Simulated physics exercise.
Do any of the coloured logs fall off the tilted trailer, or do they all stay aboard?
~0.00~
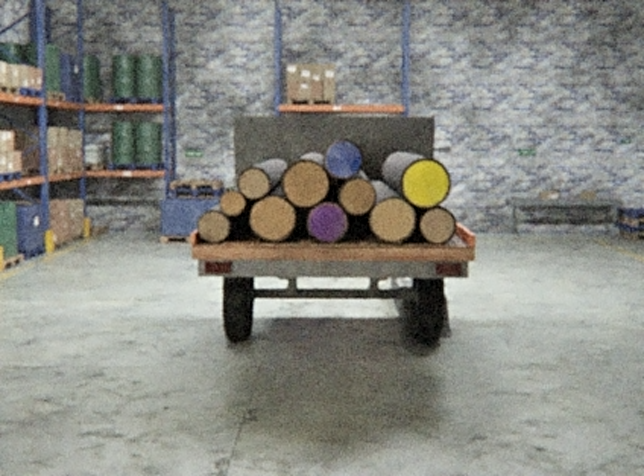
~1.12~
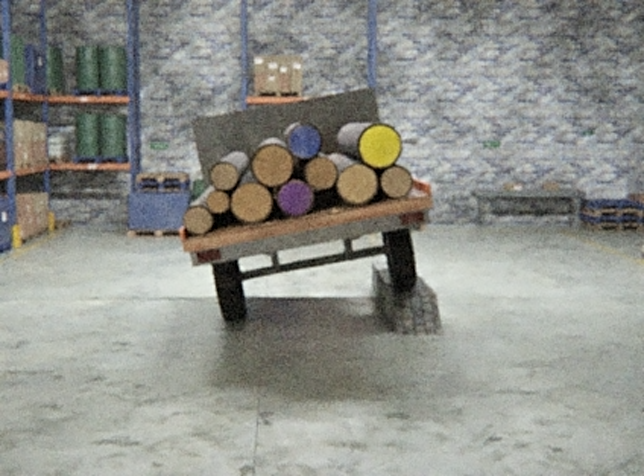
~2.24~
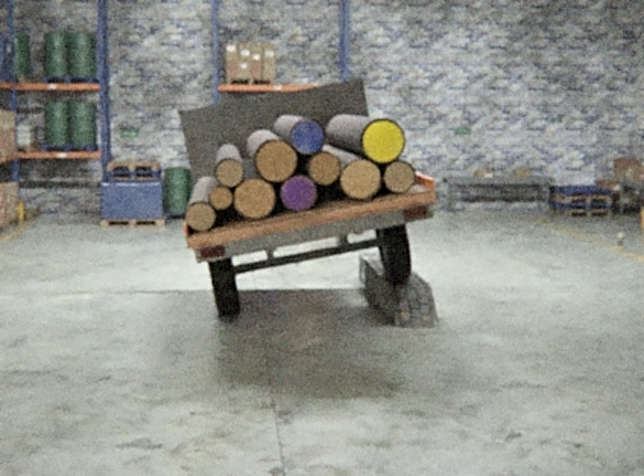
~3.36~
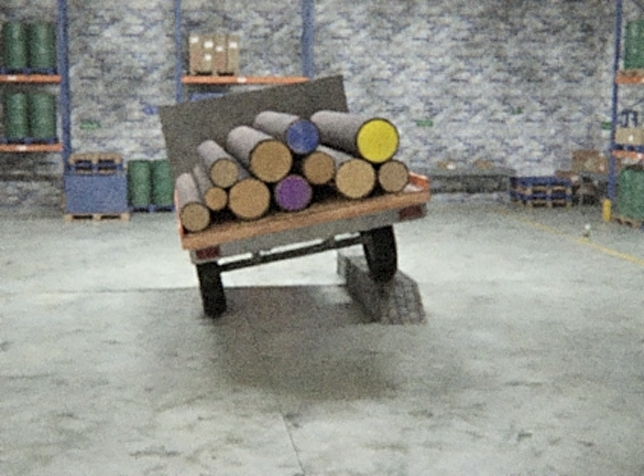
They all stay aboard. The purple log remains on the deck, while the yellow and blue ones still rest on top of other logs.
A flat trailer seen from behind creeps forward across a warehouse floor, carrying a loose pile of logs with one yellow, one blue and one purple end among the brown ones. Its right wheel climbs a grey ramp, and the deck tips down toward the left. The logs lean with the deck but keep their stacked arrangement. The trailer then stays tilted on the ramp while the view drifts slightly sideways, showing more of the logs' long sides. At the end, the yellow and blue logs still rest on top, the purple one sits below them, and nothing has fallen off.
